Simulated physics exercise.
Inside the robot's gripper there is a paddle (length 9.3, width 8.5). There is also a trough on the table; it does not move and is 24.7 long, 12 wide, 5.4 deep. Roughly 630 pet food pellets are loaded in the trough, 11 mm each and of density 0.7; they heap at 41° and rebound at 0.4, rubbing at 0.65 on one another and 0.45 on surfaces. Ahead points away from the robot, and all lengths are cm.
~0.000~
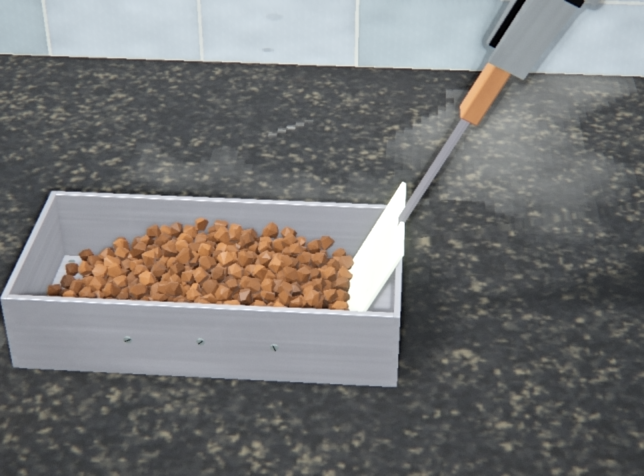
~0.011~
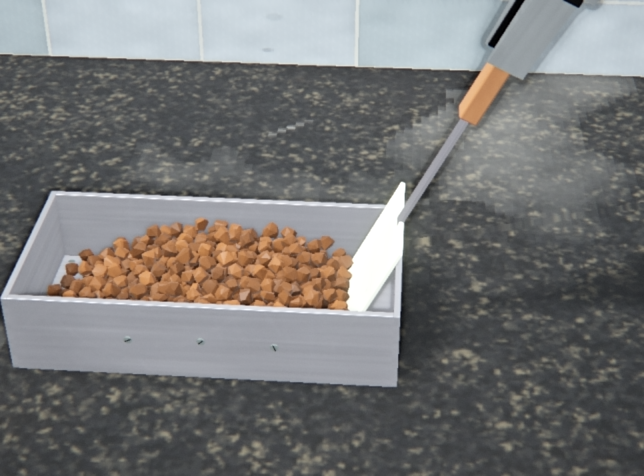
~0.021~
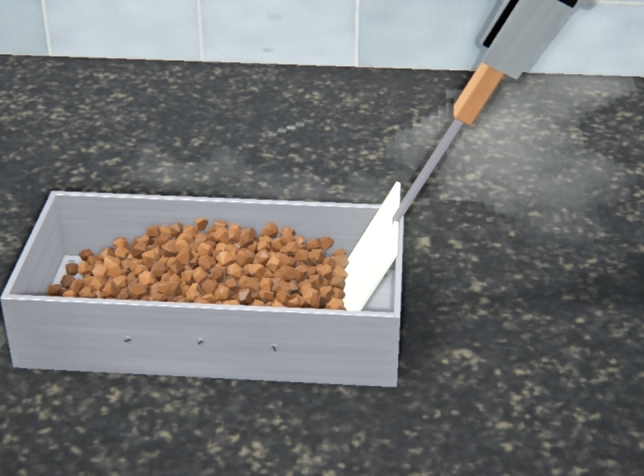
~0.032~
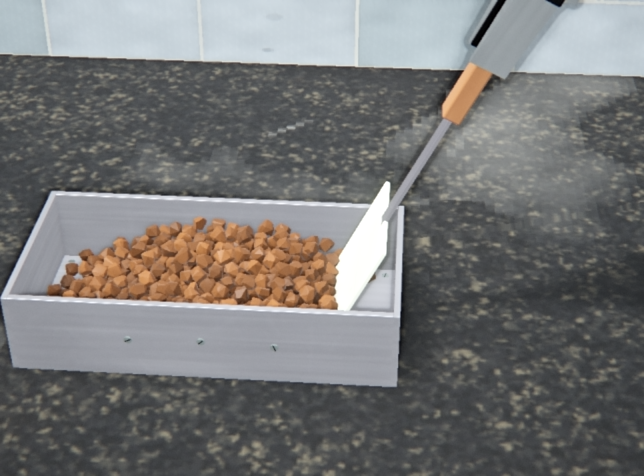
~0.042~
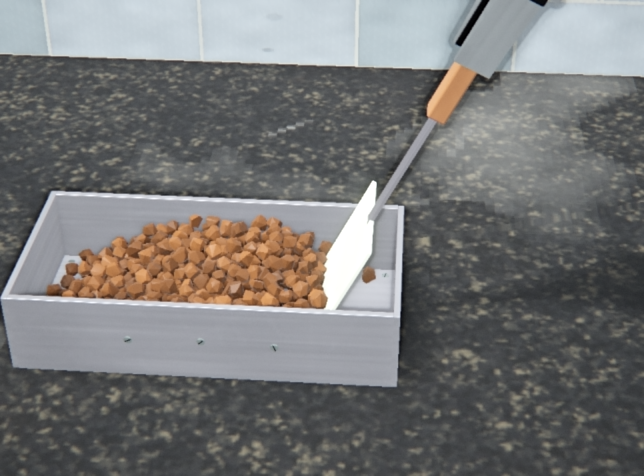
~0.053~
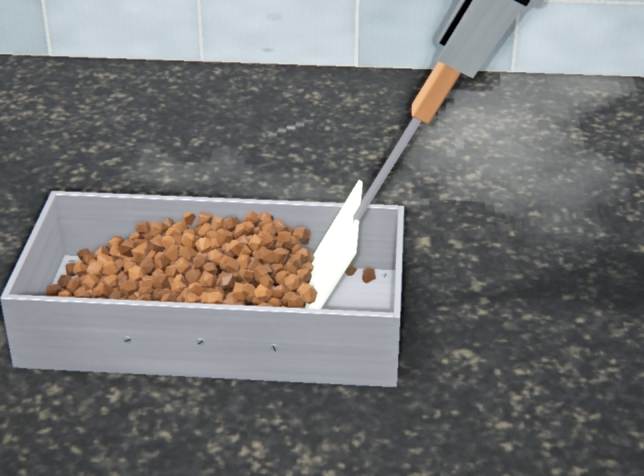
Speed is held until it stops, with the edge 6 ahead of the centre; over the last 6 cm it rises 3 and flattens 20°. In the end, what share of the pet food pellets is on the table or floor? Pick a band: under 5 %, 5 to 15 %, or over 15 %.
Over 15 %.
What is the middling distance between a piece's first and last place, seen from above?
Somewhere around 8 centimetres, I'd say.
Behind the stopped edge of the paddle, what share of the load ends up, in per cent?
I'd put it at around 20 in a hundred.
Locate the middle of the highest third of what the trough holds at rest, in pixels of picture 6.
Roughly (80, 249).
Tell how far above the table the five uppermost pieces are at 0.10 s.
About 8 cm.
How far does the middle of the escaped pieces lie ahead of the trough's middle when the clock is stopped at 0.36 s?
It's close to 18 cm ahead of the centre.
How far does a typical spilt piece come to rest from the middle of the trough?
Roughly 20 cm from the middle.
After 0.10 s, sloping 64°, highest piece 9 above the table; 632 in the trough.
After 0.14 s, sloping 57°, highest piece 10 above the table; 630 in the trough, 2 on the blade or in flight.
After 0.36 s, sloping 44°, highest piece 8 above the table; 483 in the trough, 128 on the table or floor, 21 on the blade or in flight.
After 1.41 s, sloping 44°, highest piece 7 above the table; 480 in the trough, 151 on the table or floor, 1 on the blade or in flight.
At rest, 480 in the trough, 151 on the table or floor, 1 on the blade or in flight. That is 24 % on the table or floor.
